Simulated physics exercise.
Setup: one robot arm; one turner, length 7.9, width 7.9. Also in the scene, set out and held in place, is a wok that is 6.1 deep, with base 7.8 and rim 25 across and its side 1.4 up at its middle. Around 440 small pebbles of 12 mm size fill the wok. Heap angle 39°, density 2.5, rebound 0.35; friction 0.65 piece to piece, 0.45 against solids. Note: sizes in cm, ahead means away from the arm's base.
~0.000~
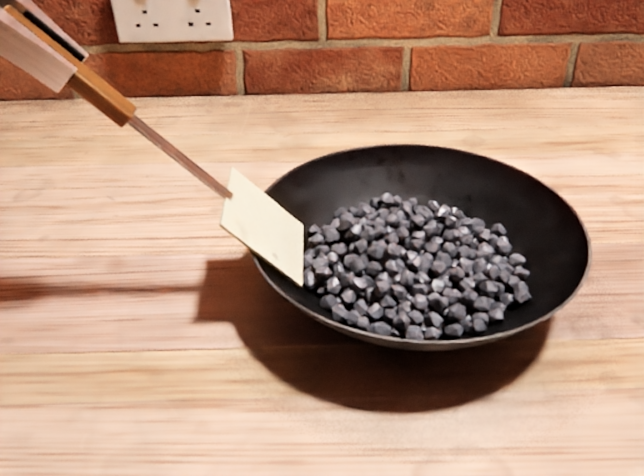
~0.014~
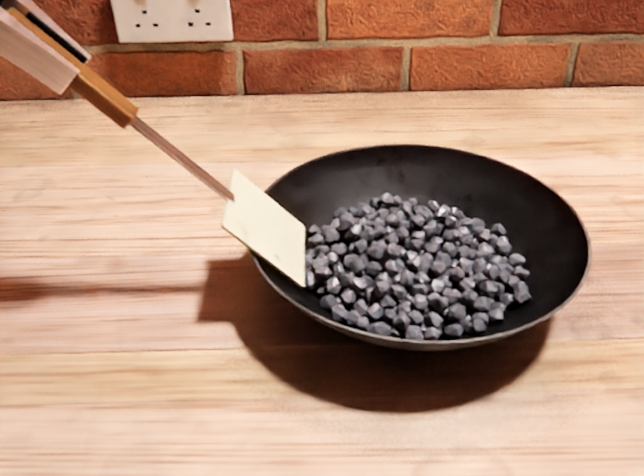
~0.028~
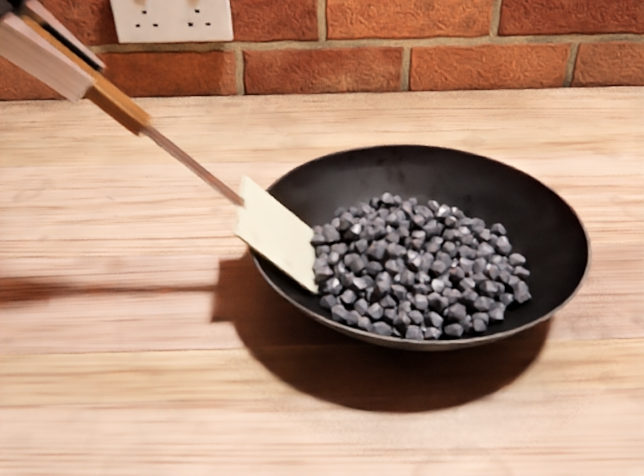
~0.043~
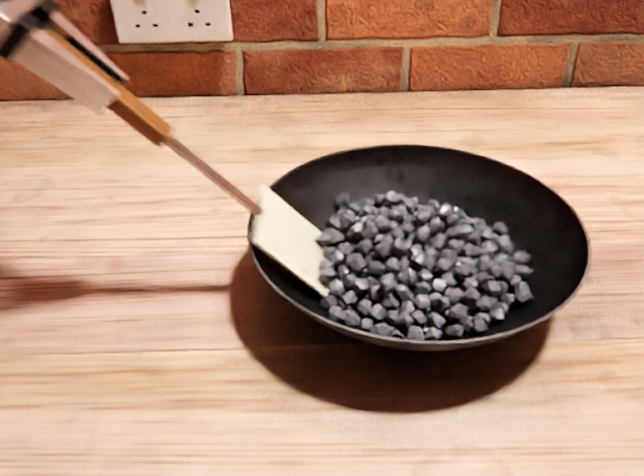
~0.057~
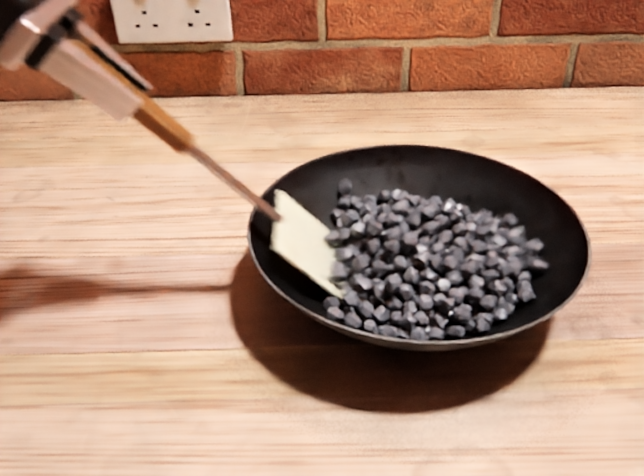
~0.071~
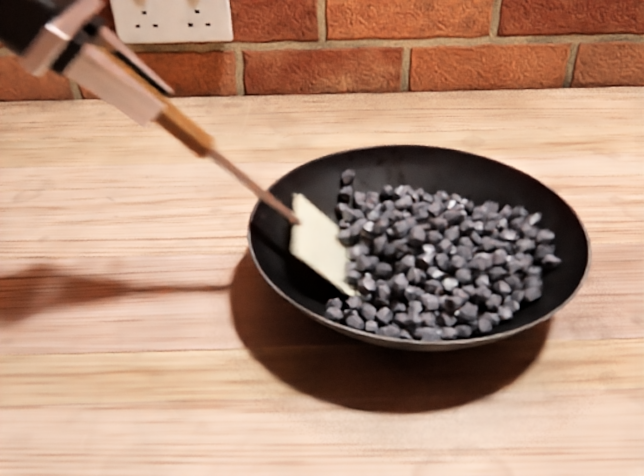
A robot arm slid a pale turner rightward into a black wok on a wooden counter, pushing into the heap of small dark pebbles and shifting them a little toward the right side.
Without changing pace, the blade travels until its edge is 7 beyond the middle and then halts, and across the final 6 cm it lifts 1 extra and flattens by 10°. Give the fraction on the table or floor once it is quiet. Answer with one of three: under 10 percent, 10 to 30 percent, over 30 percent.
Over 30 percent.
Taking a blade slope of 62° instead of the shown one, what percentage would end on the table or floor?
Estimate for that slope: Some 40 per cent.
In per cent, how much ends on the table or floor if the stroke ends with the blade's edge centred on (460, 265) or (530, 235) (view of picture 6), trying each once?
First try about 10 percent, second about 60 percent.
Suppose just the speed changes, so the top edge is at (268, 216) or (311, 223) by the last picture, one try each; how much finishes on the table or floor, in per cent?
That comes to some 20 and some 50 percent, in that order.
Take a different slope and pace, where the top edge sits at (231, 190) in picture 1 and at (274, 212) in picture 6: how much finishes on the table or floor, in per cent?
I'd put it at roughly 15 per cent.
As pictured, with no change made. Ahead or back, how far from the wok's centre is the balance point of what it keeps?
About 4.0 centimetres ahead.
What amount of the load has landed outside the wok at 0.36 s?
About 15 per cent.
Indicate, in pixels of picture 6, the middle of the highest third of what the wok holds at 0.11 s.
(468, 238).
After 0.11 s, sloping 47°, highest piece 7 above the table; 443 in the wok.
After 0.14 s, sloping 43°, highest piece 8 above the table; 441 in the wok, 2 on the blade or in flight.
After 0.36 s, sloping 37°, highest piece 10 above the table; 281 in the wok, 68 on the table or floor, 94 on the blade or in flight.
After 1.41 s, sloping 37°, highest piece 7 above the table; 279 in the wok, 164 on the table or floor.
At rest, 279 in the wok, 164 on the table or floor. That is 37 % on the table or floor.
